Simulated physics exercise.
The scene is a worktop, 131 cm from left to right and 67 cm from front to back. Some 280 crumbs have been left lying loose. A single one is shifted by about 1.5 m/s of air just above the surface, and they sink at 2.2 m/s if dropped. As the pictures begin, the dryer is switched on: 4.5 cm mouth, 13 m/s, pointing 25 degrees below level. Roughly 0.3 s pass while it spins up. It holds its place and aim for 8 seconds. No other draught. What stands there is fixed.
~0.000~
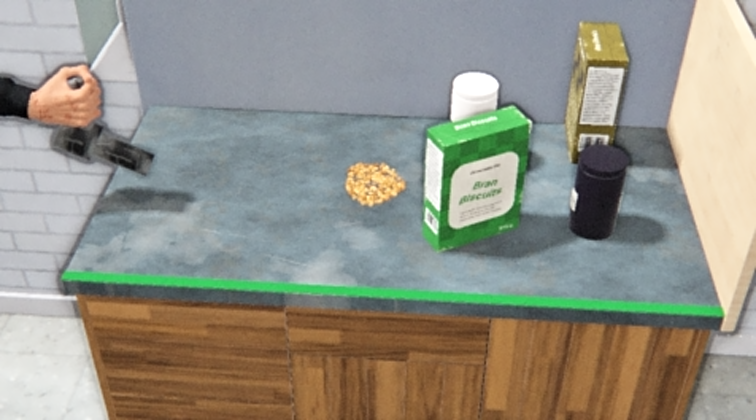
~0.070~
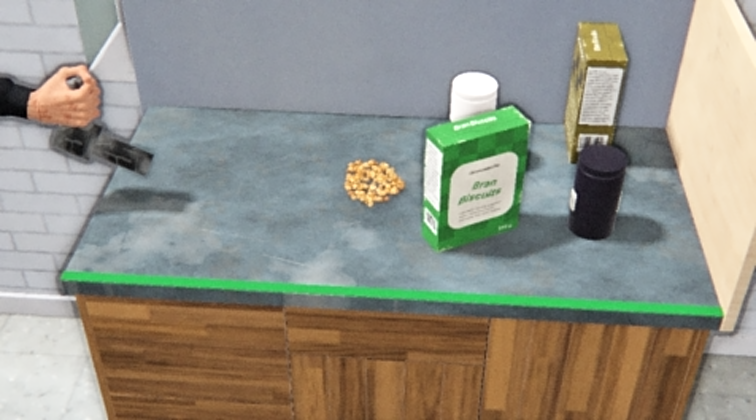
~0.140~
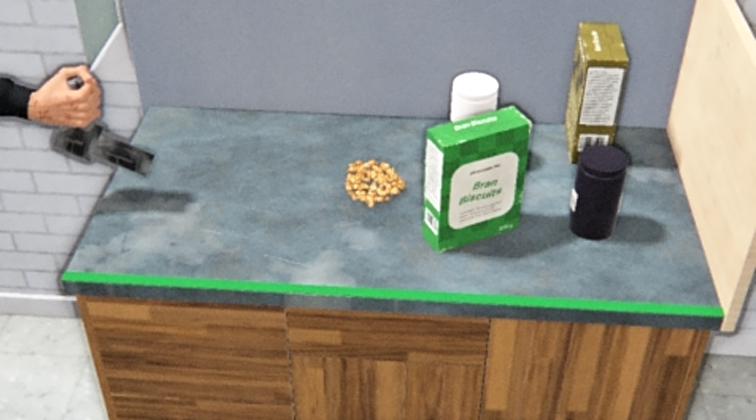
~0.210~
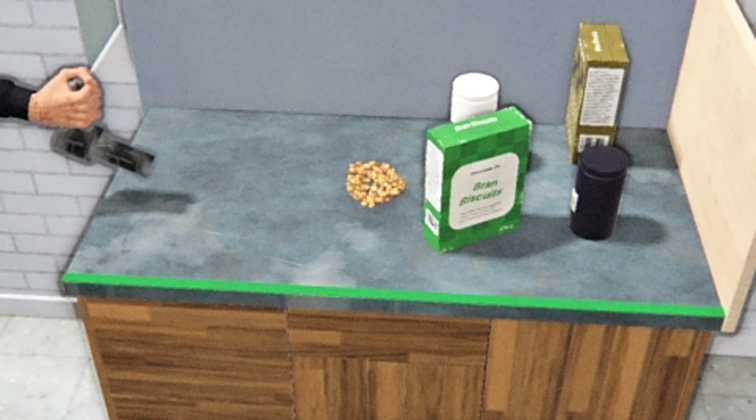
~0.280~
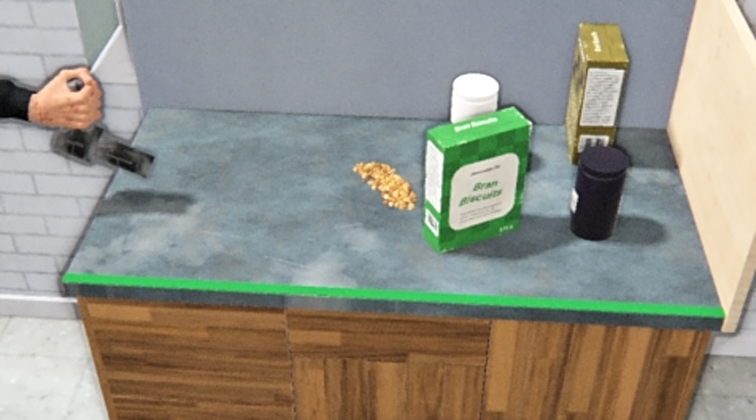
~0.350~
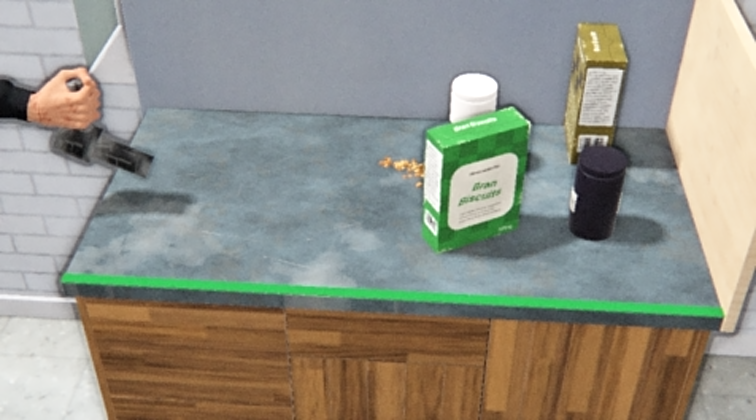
A small pile of golden crumbs lies on a blue-grey worktop with a bright green front edge, seen from above and in front by a still camera. A green box of bran biscuits, a white jar, a dark jar and an olive-gold carton stand to the right, while a hand at left holds a black dryer steady. The crumbs stay put at first, then stretch out and slide rightward, partly behind the green box.
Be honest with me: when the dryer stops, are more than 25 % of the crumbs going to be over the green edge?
I suspect that edge gives up a quarter at most.
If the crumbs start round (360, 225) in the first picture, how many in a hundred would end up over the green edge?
Share at the end: About 50 %.
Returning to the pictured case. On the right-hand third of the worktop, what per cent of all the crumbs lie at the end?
100 %.
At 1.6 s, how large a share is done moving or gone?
The share is about 50 %.
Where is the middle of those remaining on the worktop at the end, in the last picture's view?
It lands close to (668, 127) in the last picture.
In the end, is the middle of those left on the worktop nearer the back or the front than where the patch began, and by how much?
It moves toward the far edge, close to 30 cm.
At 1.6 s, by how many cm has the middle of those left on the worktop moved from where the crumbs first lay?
Around 75 cm from the start.
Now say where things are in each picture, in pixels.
In the first frame, the middle of the crumbs is near (375, 184), none has stirred yet and the mouth of the dryer is at (151, 166).
In the second frame, the middle of the crumbs is near (374, 184), none has stirred yet and the green edge is centred on (386, 298).
In the third frame, the middle of the crumbs is near (374, 185), none has stirred yet, the top of a jar is at (476, 84) and the top of a carton is at (480, 126).
In the fourth frame, the middle of the crumbs is near (375, 185) and none has stirred yet.
In the fifth frame, the middle of the crumbs is near (390, 183), the farthest in sight from the dryer is at (415, 201) and about 55 % have left their places.
In the sixth frame, the middle of the crumbs is near (447, 179), the farthest in sight from the dryer is at (423, 168) and all have left their places.
After 1.6 s, 45 % are on the move or not yet settled, 4 % are over the green edge; the middle of those still in play is near (667, 126).
After 2.6 s, 38 % are on the move or not yet settled, 4 % are over the green edge; the middle of those still in play is near (667, 126).
After 4.4 s, 32 % are on the move or not yet settled, 4 % are over the green edge; the middle of those still in play is near (667, 126).
After 8.0 s, at the end, 5 % are over the green edge; the middle of those still in play is near (668, 127).
